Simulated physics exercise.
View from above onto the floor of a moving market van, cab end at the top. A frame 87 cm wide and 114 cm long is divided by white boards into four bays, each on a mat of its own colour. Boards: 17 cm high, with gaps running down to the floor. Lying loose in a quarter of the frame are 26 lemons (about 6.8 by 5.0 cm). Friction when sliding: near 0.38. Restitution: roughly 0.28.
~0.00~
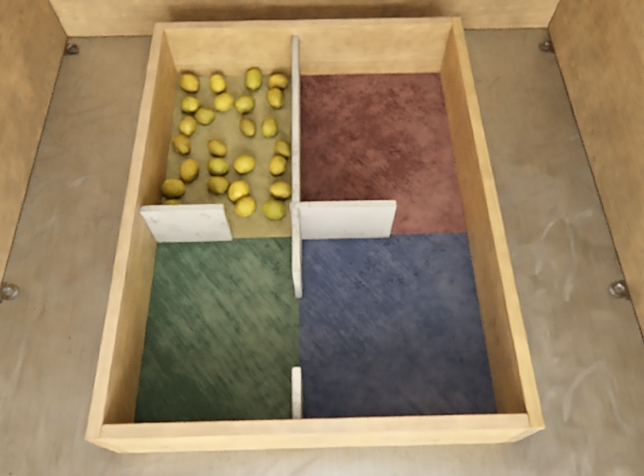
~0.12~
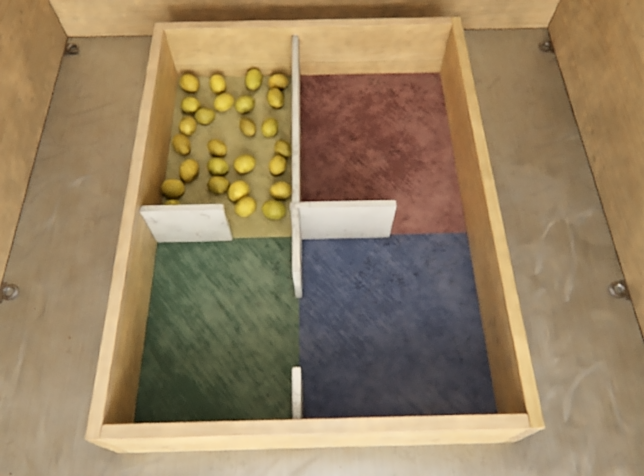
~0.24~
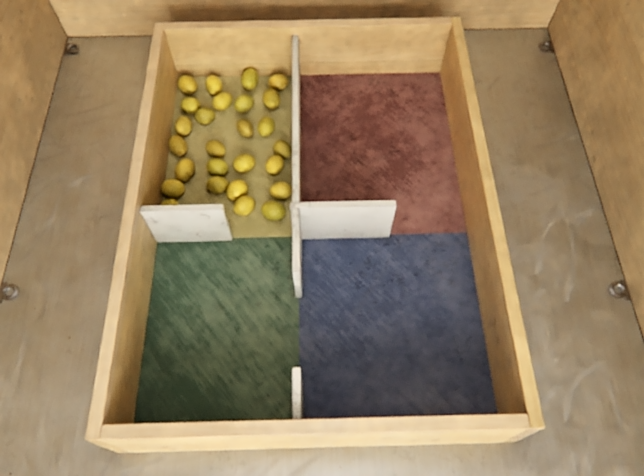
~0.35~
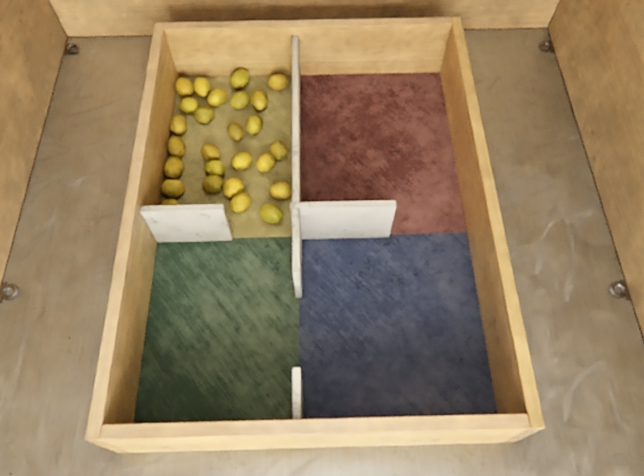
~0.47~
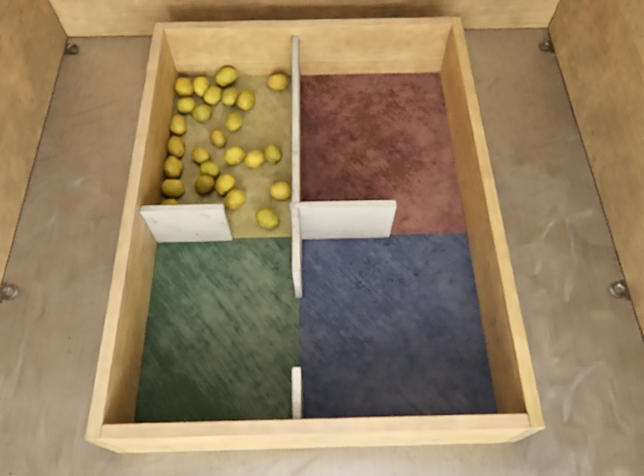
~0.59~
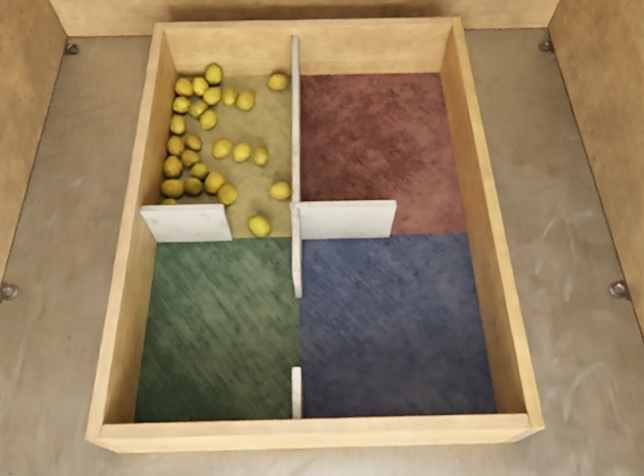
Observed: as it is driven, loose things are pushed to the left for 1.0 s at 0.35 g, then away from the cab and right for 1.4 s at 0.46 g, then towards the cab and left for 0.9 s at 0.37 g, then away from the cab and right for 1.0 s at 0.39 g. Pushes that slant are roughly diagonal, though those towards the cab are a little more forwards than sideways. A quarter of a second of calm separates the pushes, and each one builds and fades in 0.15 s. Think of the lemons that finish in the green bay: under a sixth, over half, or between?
Green bay: One sixth to one half of them.
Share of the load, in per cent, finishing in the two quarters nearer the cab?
It comes to around 50 percent.
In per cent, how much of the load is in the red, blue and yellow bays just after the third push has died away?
By that time it's red at 0 percent, blue at 10 percent and yellow at 80 percent.
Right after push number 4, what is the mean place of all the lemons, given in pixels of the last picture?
I'd put the average somewhere around (308, 260) in the last picture.
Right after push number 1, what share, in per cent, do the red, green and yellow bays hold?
Shares - red: 0, green: 0, yellow: 100 (per cent).
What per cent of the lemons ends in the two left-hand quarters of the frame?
Share: About 70 in a hundred.
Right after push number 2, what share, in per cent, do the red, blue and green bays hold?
In per cent: Red 0, blue 20 and green 0.
After push 1 (1.24 s), 1 in the green bay and 25 in the yellow bay.
After push 2 (2.89 s), 5 in the blue bay, 1 in the green bay and 20 in the yellow bay.
After push 3 (4.04 s), 3 in the blue bay, 3 in the green bay and 20 in the yellow bay.
After push 4 (5.29 s), 7 in the blue bay, 7 in the green bay and 12 in the yellow bay.
When it is over (at 6.24 s), 7 in the blue bay, 7 in the green bay and 12 in the yellow bay. Asked share, 7 of 26, 27 per cent.
